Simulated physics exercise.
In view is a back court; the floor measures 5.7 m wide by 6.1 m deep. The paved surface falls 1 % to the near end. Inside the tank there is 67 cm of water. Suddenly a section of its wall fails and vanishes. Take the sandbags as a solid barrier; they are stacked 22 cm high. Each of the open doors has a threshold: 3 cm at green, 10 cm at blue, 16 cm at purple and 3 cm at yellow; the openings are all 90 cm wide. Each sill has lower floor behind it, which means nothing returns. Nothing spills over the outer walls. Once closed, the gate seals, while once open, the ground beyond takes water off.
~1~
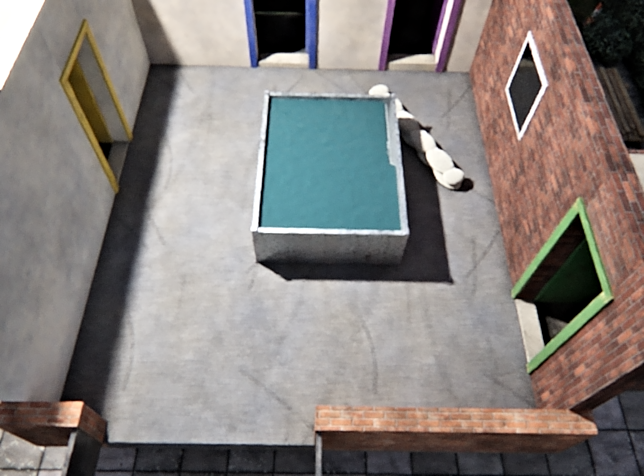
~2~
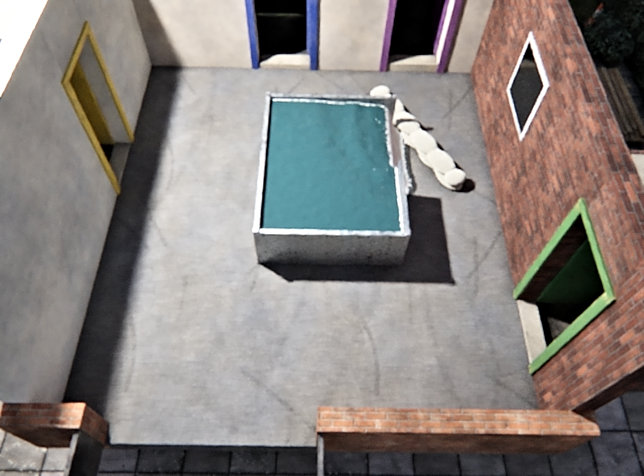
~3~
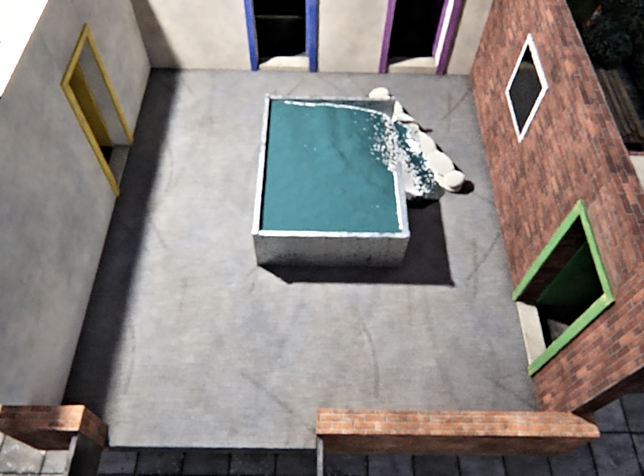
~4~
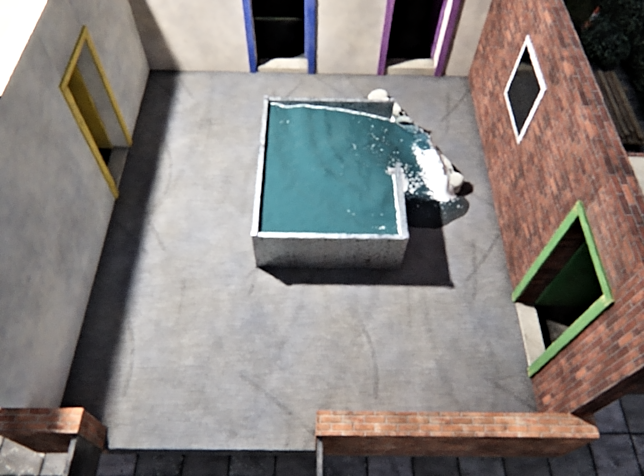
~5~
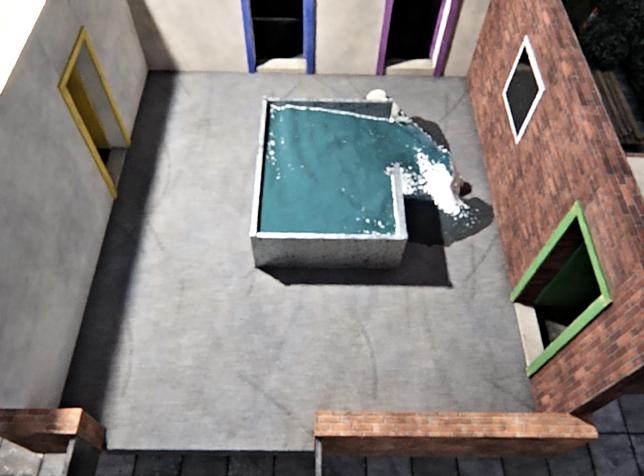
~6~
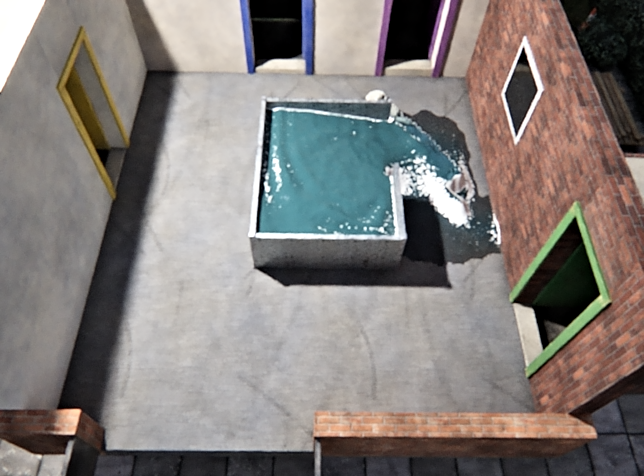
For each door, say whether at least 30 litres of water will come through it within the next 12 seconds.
As I see it, green door: The inflow ends up higher than the cap; blue door: The inflow ends up lower than the cap; purple door: The inflow ends up lower than the cap; yellow door: The inflow ends up higher than the cap.
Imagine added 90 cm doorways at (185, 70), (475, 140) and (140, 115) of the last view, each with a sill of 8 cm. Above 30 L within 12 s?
Well, the first is on the low side, the second is on the high side, and the third is on the low side.
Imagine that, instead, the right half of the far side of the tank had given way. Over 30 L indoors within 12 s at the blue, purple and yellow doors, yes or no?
Then: Blue beyond it, purple short of it, yellow beyond it.
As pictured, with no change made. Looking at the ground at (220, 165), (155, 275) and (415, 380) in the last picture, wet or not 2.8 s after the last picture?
Respectively: Was missed, was missed, got hit.
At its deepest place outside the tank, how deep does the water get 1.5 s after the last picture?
Max around 42 cm.
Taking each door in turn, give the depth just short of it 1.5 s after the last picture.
Measured in centimetres, the green door gives 8, the blue door 1, the purple door 16 and the yellow door 0.
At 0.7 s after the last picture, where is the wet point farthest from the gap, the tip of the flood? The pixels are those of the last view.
Around (529, 399).
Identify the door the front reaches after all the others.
Yellow.
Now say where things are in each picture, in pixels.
The first frame shows the tank at (330, 161) is whole and still, 67 cm deep.
In the second frame, the front is at a hidden place, 0.7 m from the gap at (391, 153); 0.3 m2 of floor is under water; 67 cm left at the back of the tank.
In the third frame, water pours out at (390, 155) and has run 0.9 m, to (439, 190); typically 20 cm deep outside, 67 cm at the tank's back.
In the fourth frame, the front is at (463, 205), 1.3 m from the gap at (388, 157); 1.4 m2 of floor is under water; 67 cm left at the back of the tank.
In the fifth frame, water pours out at (387, 157) and has run 1.7 m, to (485, 218); typically 9 cm deep outside, 64 cm at the tank's back.
In the sixth frame, the front is at (498, 247), 2.1 m from the gap at (386, 157); 3.1 m2 of floor is under water; 56 cm left at the back of the tank.
Then, 0.7 s after the last picture water covers 25 % of the floor and is deepest (52 cm) near (412, 159); green door 8 cm at the sill, 0 L in, blue door not reached, purple door not reached, yellow door not reached.
Then, 1.5 s after the last picture water covers 40 % of the floor and is deepest (42 cm) near (412, 159); green door 8 cm at the sill, 10 L in, blue door not reached, purple door 16 cm at the sill, 0 L in, yellow door not reached.
Then, 2.8 s after the last picture water covers 55 % of the floor and is deepest (31 cm) near (412, 159); green door 9 cm at the sill, 32 L in, blue door 7 cm at the sill, 0 L in, purple door 11 cm at the sill, 3 L in, yellow door not reached.
Then, 6.3 s after the last picture water covers 90 % of the floor and is deepest (20 cm) near (428, 430); green door 13 cm at the sill, 173 L in, blue door 2 cm at the sill, 0 L in, purple door 7 cm at the sill, 3 L in, yellow door 7 cm at the sill, 10 L in.
Then, 11.3 s after the last picture water covers 95 % of the floor and is deepest (14 cm) near (390, 167); green door 9 cm at the sill, 302 L in, blue door 7 cm at the sill, 0 L in, purple door 4 cm at the sill, 3 L in, yellow door 7 cm at the sill, 74 L in.
